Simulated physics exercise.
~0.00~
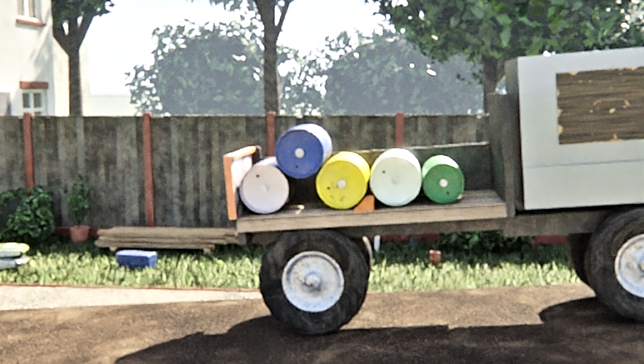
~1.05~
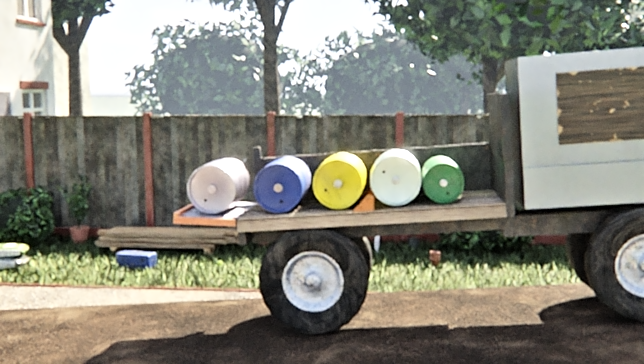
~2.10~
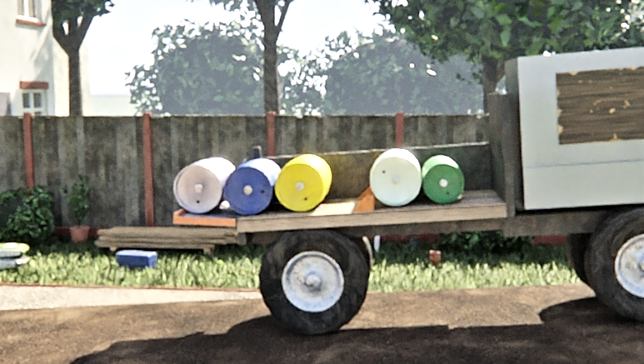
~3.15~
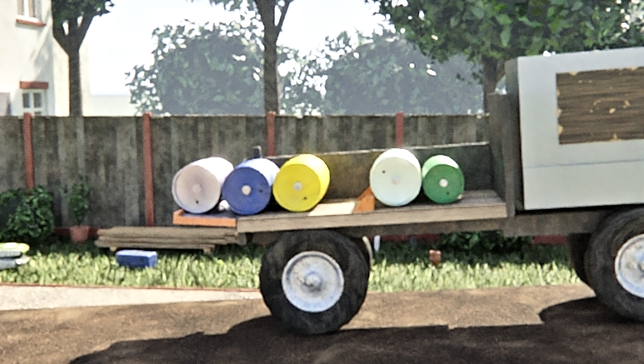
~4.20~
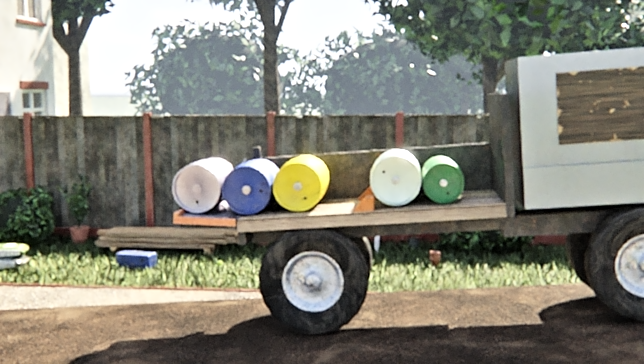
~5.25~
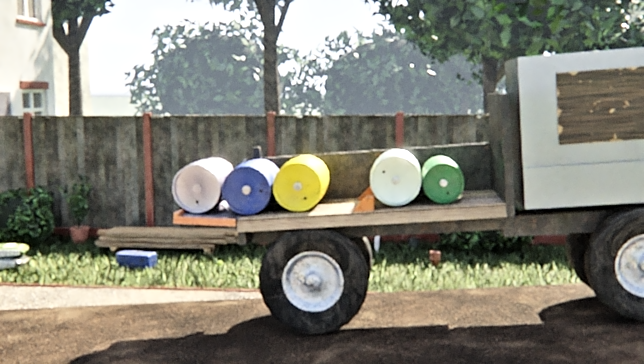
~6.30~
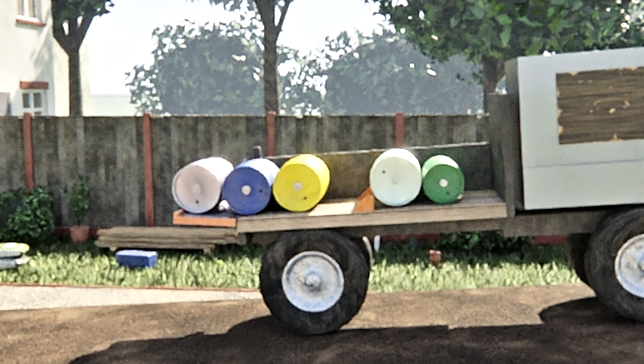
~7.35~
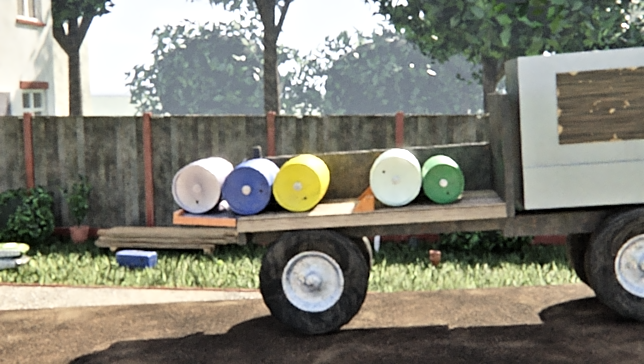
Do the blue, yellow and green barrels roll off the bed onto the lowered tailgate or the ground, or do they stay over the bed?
They stay over the bed. Blue and yellow roll a short way left and stop behind the pale barrel, while green keeps its place at the right.
